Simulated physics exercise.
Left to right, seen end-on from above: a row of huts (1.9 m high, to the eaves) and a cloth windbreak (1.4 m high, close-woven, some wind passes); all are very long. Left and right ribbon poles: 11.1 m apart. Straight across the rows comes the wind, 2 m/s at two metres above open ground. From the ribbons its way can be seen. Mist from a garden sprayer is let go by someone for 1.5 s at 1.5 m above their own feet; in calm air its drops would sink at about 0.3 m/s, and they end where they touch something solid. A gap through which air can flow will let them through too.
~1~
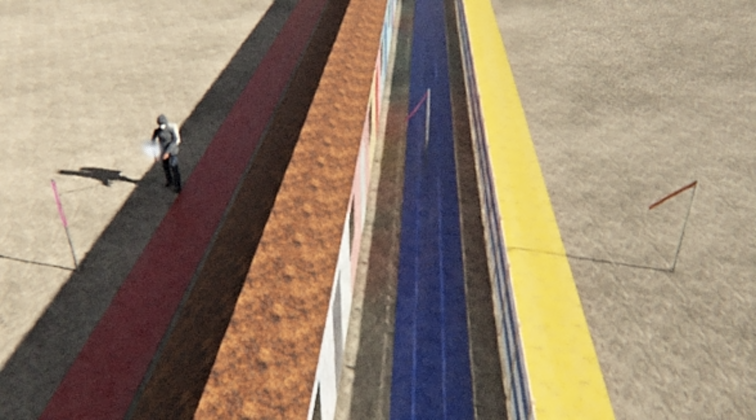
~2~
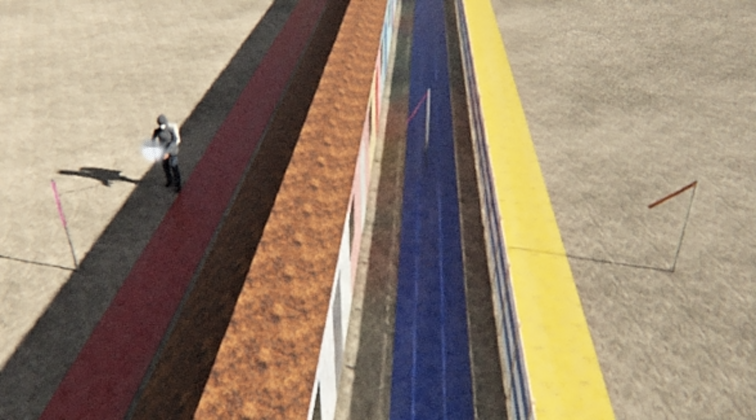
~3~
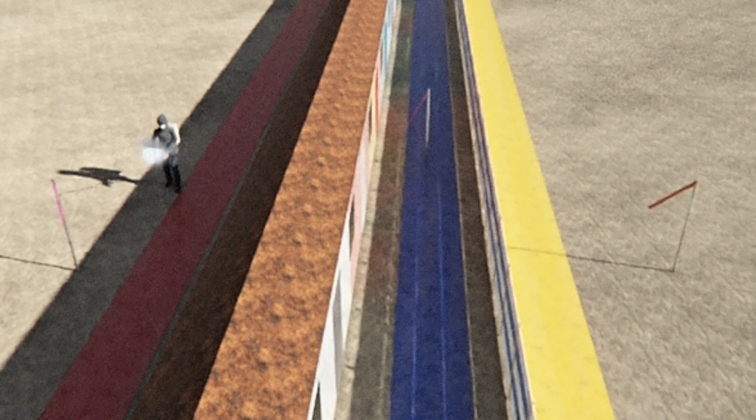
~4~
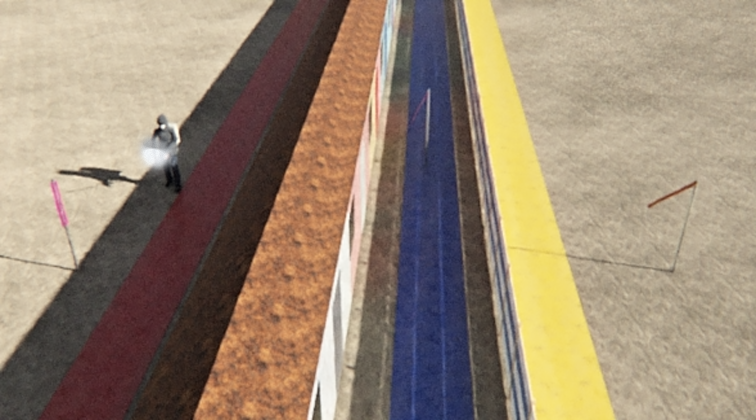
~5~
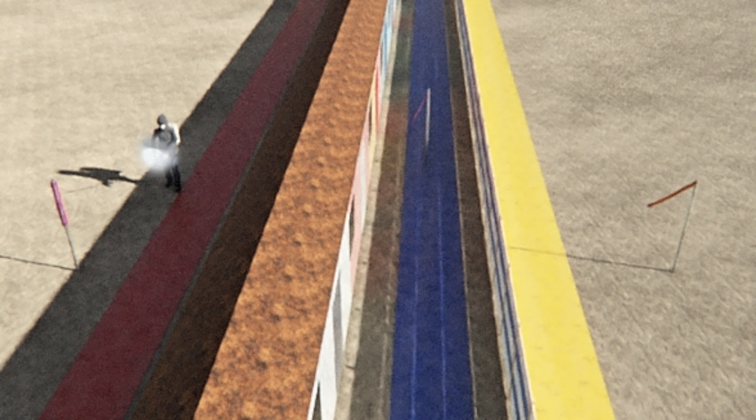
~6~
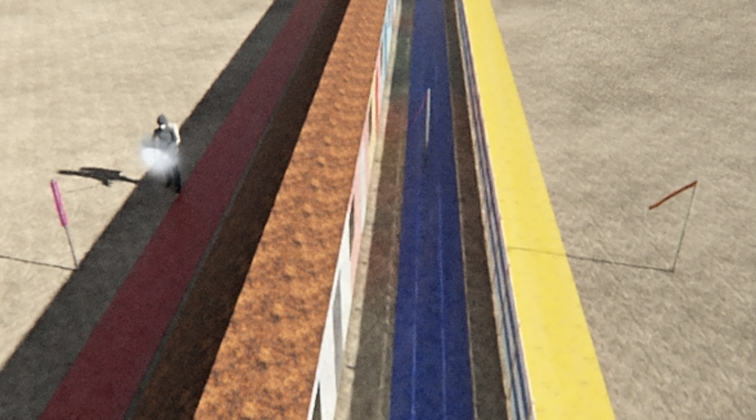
A long rust-brown strip and a bright yellow one run away side by side across pale sandy ground, seen from high above and end-on, with a deep blue band between them. At left, a dark-clothed person stands beside a dark red band in shadow, amid thin poles with pink and reddish ribbons. White mist spreads slightly around the person's middle while the ribbons stir faintly, the view staying still.
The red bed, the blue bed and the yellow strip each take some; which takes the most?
The red one takes the most.
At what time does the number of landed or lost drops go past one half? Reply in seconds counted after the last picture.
6.0 s.
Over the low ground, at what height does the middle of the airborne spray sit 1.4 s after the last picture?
About 1.2 m high.
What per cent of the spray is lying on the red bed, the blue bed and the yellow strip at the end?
70 % red, 0 % blue, 0 % yellow.
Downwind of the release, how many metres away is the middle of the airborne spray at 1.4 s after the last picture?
Roughly 0.5 m.
Then, 1.4 s after the last picture, 100 % is in the air or yet to come; 0 % lies on the blue bed, 0 % on the red bed and 0 % on the yellow strip; the middle of what still flies is 1.2 m above the low ground, near (167, 163).
Then, 2.9 s after the last picture, 95 % is in the air or yet to come; 0 % lies on the blue bed, 5 % on the red bed and 0 % on the yellow strip; the middle of what still flies is 0.9 m above the low ground, near (181, 176).
Then, 6.9 s after the last picture, 40 % is in the air or yet to come; 0 % lies on the blue bed, 54 % on the red bed and 0 % on the yellow strip; the middle of what still flies is 0.6 m above the low ground, near (204, 186).
Then, 18.9 s after the last picture, 4 % is in the air or yet to come; 0 % lies on the blue bed, 72 % on the red bed and 0 % on the yellow strip.
Then, 43.9 s after the last picture, 0 % is in the air or yet to come; 0 % lies on the blue bed, 72 % on the red bed and 0 % on the yellow strip.
